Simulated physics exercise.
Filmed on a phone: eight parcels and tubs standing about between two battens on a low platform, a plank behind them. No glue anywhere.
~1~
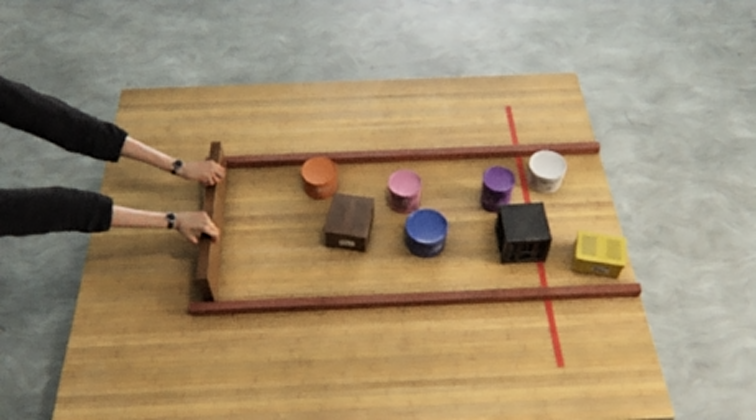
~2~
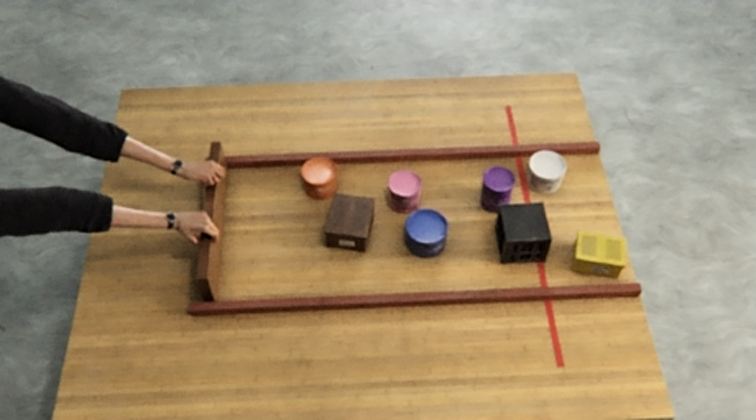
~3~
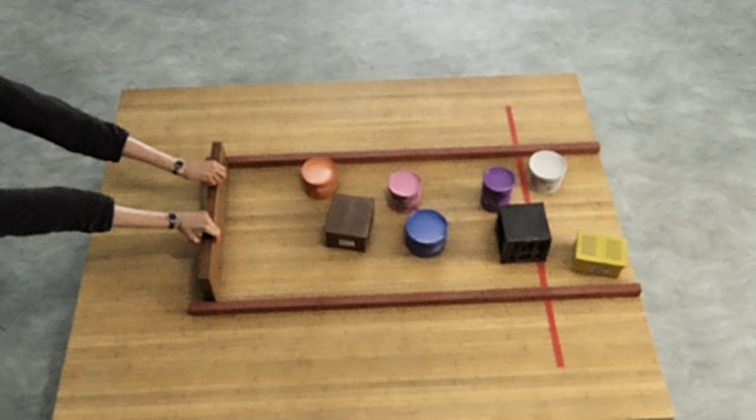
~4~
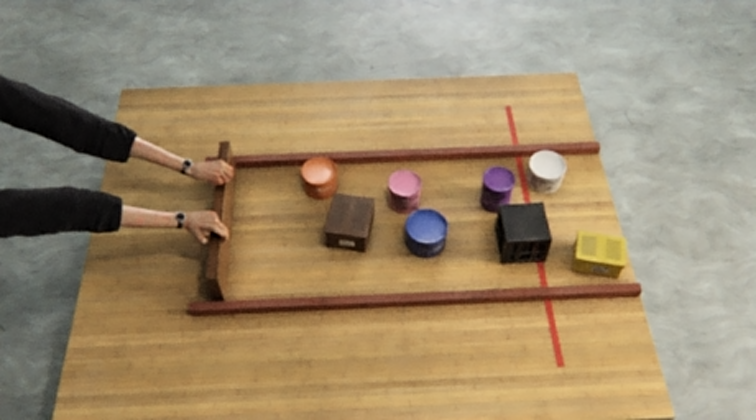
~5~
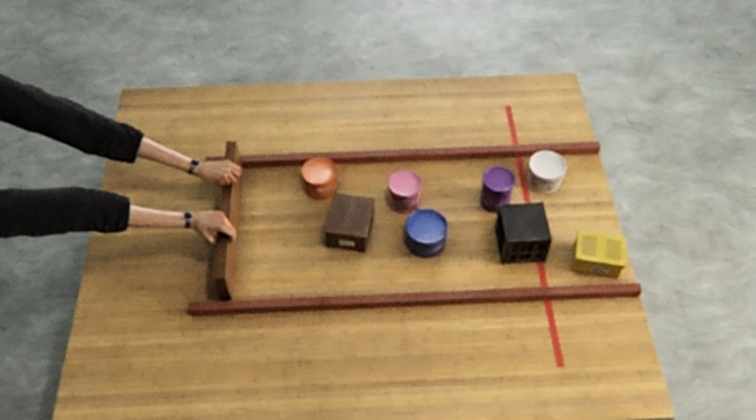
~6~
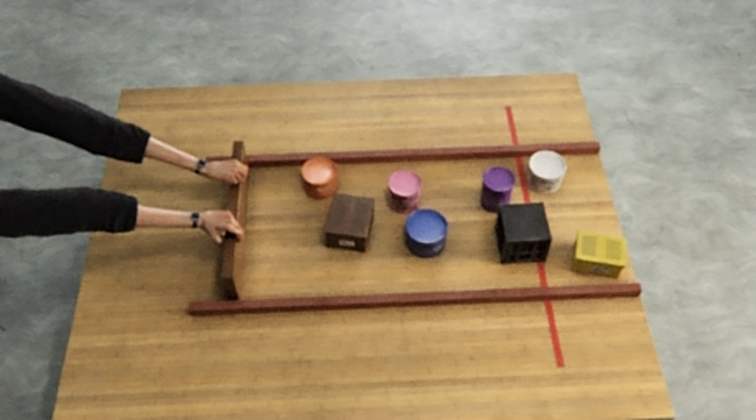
On a low wooden platform, two hands hold a plank between two battens, behind eight tubs and boxes and a red line of tape; the plank stays still at first, then slides slightly right while the objects remain unmoved.
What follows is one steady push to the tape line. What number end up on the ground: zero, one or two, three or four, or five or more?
The number that fall off is one or two.
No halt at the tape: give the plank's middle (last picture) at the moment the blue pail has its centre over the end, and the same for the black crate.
Its middle is around (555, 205) and around (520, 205).
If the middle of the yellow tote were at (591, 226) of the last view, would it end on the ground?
The yellow tote goes over.
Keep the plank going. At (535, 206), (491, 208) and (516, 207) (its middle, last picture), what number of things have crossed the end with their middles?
It would be 2, 1 and 1.
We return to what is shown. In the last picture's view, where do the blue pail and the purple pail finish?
About (599, 227), and the other about (595, 196).
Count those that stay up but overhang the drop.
That would be 1.
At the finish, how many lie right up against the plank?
It touches 2.
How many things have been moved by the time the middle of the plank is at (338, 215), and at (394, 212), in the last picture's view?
First 2, then 4.
A little later, none off yet; yellow tote at rest near (599, 255); white pail at rest near (546, 173); black crate at rest near (522, 233).
When it is over, the number that fall off is one or two; down, black crate and yellow tote.
